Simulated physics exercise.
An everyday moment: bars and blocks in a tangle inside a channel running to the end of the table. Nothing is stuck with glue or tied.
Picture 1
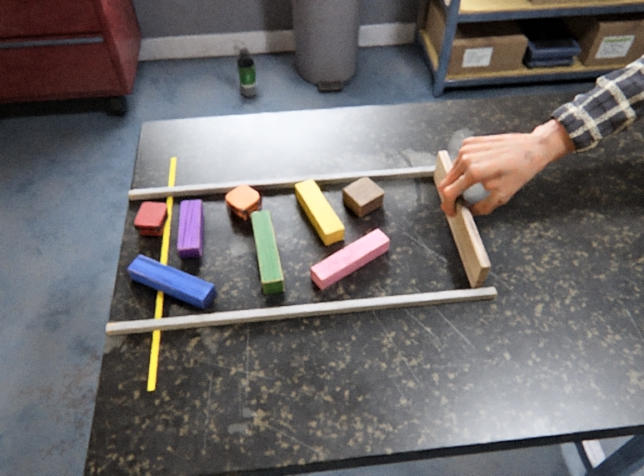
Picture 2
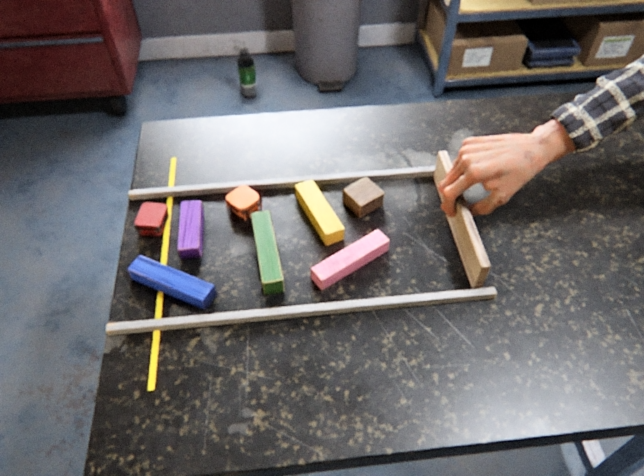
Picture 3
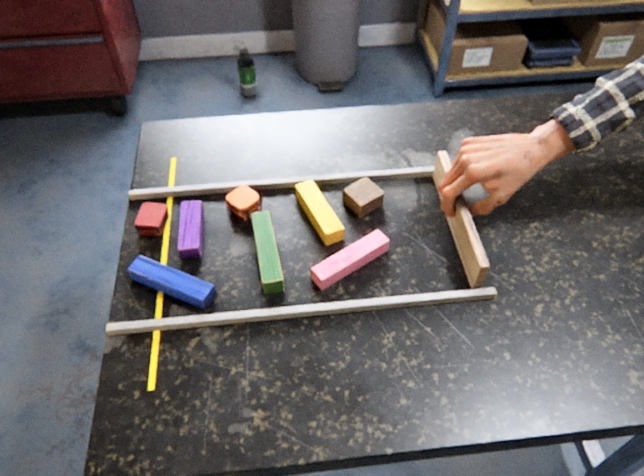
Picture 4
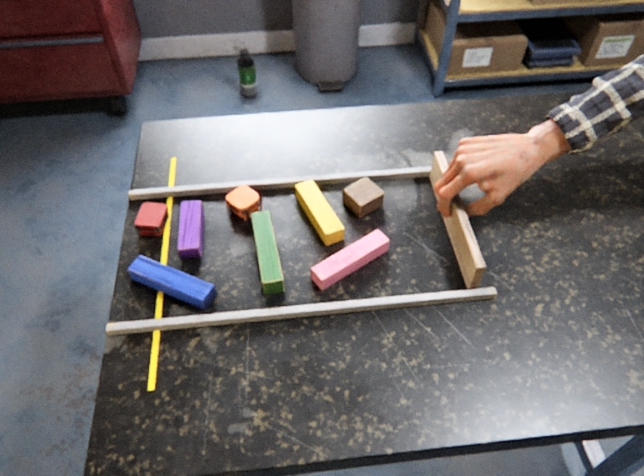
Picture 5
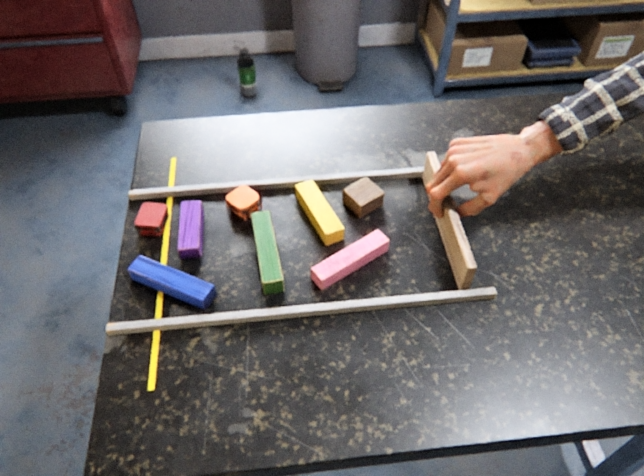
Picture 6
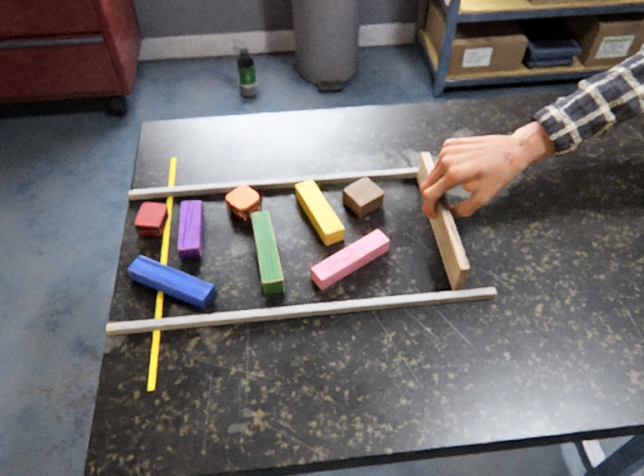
A hand in a plaid sleeve grips an upright wooden board at the right of a dark speckled tabletop, seen from above in a workshop-like room. Between two pale rails lie a red block, blue and purple sticks, an orange block, green, yellow and pink bars and a brown block, with yellow tape crossing at left. The hand slides the board slightly left, touching none of them, while the camera stays still.
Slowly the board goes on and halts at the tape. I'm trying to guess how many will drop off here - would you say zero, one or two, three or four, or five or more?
After the push, three or four are missing from the table.
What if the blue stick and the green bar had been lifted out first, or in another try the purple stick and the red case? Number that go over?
Going first to second: 3 and 2.
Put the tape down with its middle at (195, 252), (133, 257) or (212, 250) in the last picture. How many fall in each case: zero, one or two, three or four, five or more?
Count per stopping tape, as listed: 1 or 2, more than four, one or two.
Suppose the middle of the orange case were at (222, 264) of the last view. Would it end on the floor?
Lab note: Started there, it ends up below.
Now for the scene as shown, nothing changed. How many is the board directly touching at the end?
That makes 2.
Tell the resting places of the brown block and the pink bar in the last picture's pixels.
In the last picture, roughly (152, 203) and (150, 282).
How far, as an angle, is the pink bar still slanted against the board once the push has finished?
It measures close to 0 degrees.
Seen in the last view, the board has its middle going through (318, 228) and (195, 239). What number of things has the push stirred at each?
At the one place 5, at the other 8.
Early on, none off yet; red case at rest near (153, 220); blue stick at rest near (172, 282); purple stick at rest near (191, 229).
Finally, the number that fall off is three or four; lost, orange case, purple stick, blue stick and red case.
